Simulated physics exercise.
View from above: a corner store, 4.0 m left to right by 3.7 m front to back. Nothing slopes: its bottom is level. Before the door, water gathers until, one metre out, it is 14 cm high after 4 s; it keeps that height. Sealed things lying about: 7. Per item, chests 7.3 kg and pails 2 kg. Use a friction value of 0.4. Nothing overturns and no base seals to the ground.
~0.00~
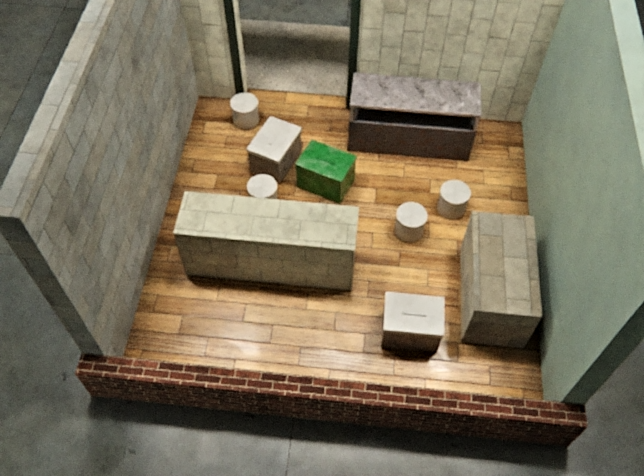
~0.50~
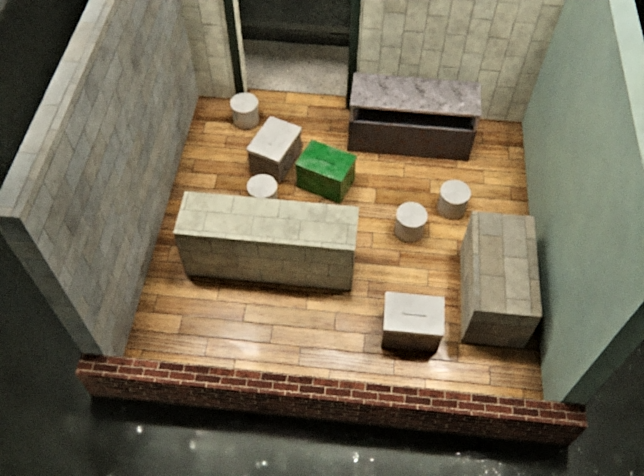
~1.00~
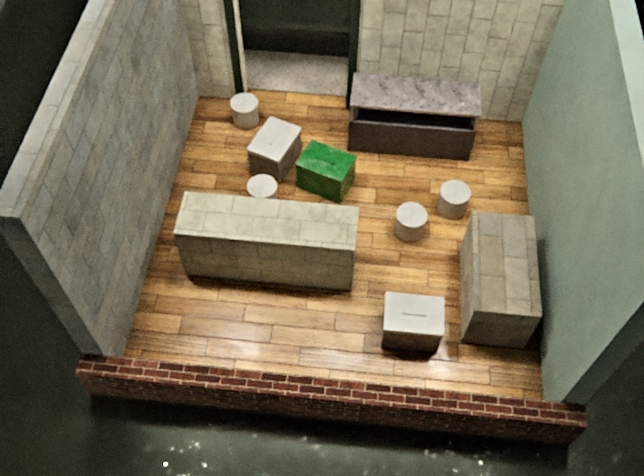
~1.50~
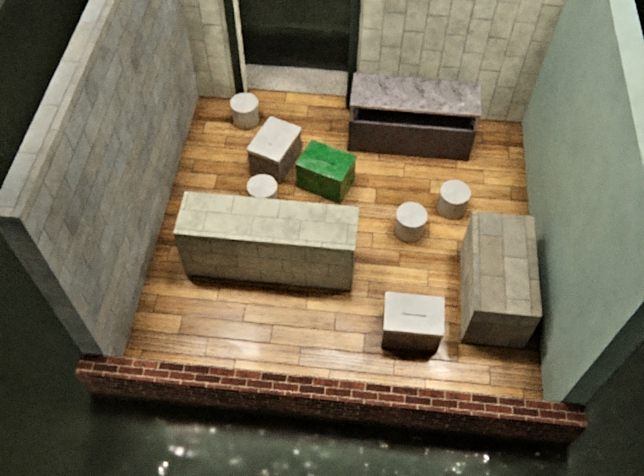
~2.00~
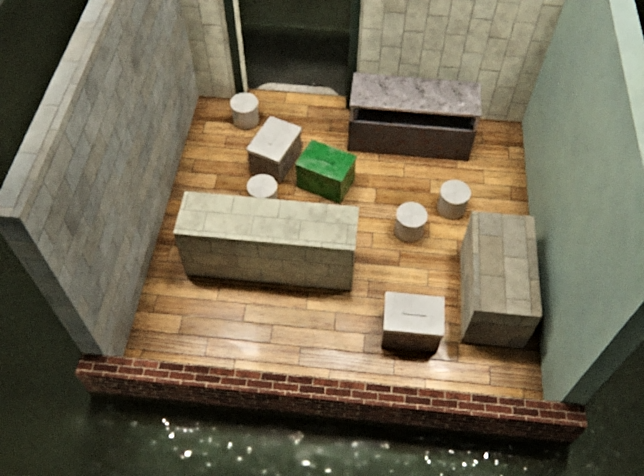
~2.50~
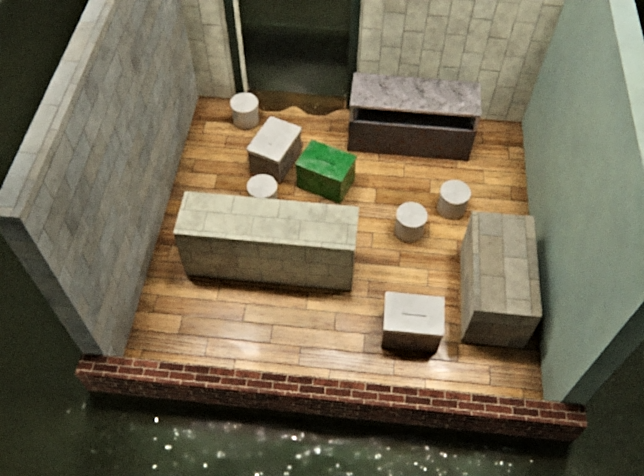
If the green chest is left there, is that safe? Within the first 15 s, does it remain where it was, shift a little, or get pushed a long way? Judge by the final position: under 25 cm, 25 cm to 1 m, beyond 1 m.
It gets pushed a long way.
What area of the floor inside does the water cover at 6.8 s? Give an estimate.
8.5 m2.
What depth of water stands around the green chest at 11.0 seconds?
Depth approx. 5 cm.
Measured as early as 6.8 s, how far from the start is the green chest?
100 cm, give or take.
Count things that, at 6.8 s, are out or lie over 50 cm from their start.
That would be 4.
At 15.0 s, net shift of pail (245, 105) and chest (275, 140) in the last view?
First 60 cm, then 100 cm.
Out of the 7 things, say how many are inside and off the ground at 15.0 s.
Then: 7.
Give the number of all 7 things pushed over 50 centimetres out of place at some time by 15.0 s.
Tally: 6.
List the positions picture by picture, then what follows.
The green chest at (326, 160) rests on the ground; water covers 0.0 m2; 0 of 7 have shifted, in the first picture.
The green chest at (326, 160), on the bottom; 0.0 m2 under water; 0 of 7 have shifted, in the second picture.
The green chest at (326, 160), on the bottom; 0.0 m2 under water; 0 of 7 have shifted, in the third picture.
The green chest at (326, 160), on the bottom; 0.0 m2 under water; 0 of 7 have shifted, in the fourth picture.
The green chest at (326, 160) rests on the ground; 0.0 m2 under water; 0 of 7 have shifted, in the fifth picture.
The green chest at (326, 160) rests on the ground; water covers 0.1 m2; 0 of 7 have shifted, in the sixth picture.
After 3.5 s the green chest is near (326, 160), 0.0 m from its start, aground; 0 afloat.
After 6.8 s the green chest is near (386, 214), 0.9 m from its start, aground; 3 afloat.
After 11.0 s the green chest is near (456, 206), 1.5 m from its start, afloat; 7 afloat.
After 15.0 s the green chest is near (501, 131), 2.0 m from its start, afloat; 7 afloat.
